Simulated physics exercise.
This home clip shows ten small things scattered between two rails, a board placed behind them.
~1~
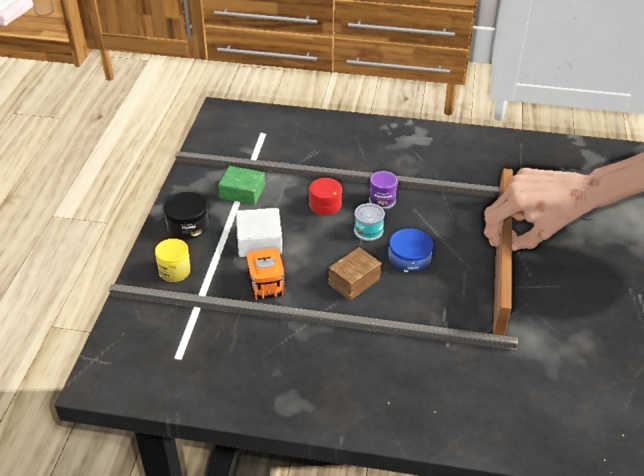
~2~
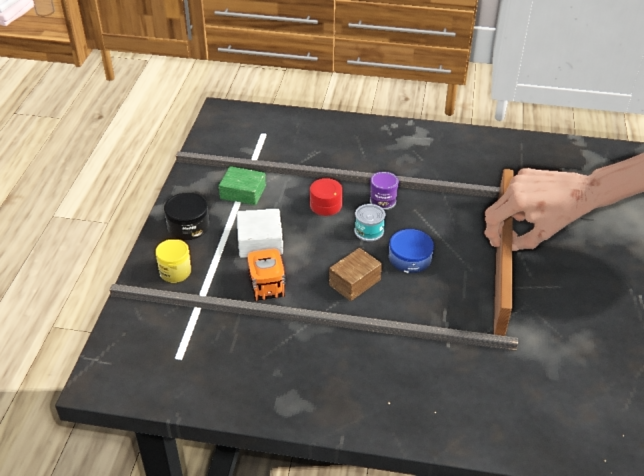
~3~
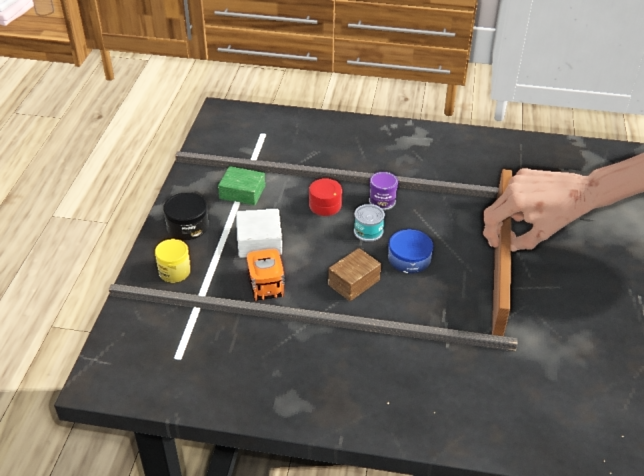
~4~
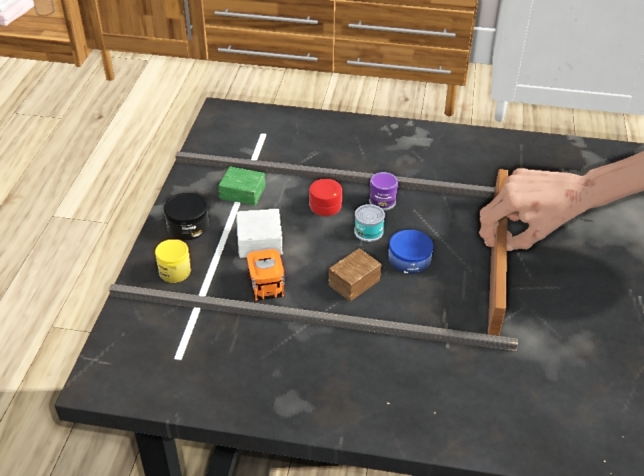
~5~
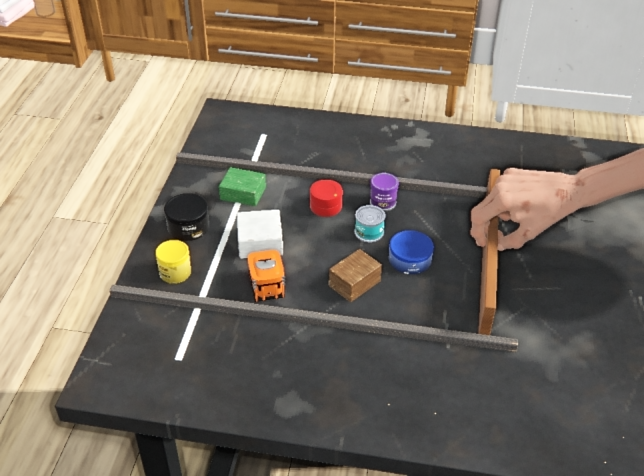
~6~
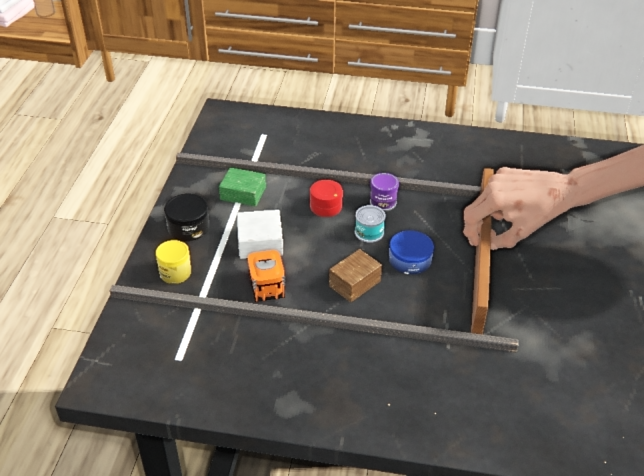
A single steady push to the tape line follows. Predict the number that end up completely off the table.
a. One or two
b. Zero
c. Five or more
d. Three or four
One or two.
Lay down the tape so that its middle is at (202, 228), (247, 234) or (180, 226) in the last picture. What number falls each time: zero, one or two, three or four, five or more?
Lab note - count per position: Three to four; not one; five or more.
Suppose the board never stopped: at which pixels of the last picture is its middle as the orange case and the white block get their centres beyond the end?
Roughly (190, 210); roughly (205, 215).
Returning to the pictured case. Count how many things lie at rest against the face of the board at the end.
At rest, 5 are in contact.
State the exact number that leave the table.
Taken together, the number is 1.
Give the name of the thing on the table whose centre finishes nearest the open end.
Yellow tub.
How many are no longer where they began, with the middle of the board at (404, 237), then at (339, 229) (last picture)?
The count reaches 1 first and 5 second.
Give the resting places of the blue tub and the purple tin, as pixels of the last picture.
The blue tub comes to rest at (203, 232), and the purple tin comes to rest at (234, 168).
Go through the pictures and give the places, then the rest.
Black tub (187, 216); yellow tub (173, 261); green block (242, 185); board (504, 248); tape (227, 230), in the first picture.
Yellow tub (174, 261); orange case (266, 274), in the second picture.
Green block (242, 186); turquoise pot (369, 223), in the third picture.
Black tub (187, 217); brown block (355, 274), in the fourth picture.
Yellow tub (174, 262); white block (260, 234), in the fifth picture.
Black tub (187, 218); yellow tub (174, 262); green block (243, 187); board (483, 247); tape (227, 231), in the sixth picture.
Soon after, none off yet; black tub at rest near (187, 218); yellow tub at rest near (174, 262); green block at rest near (243, 187).
At rest, the number that fall off is one or two; fallen, black tub.
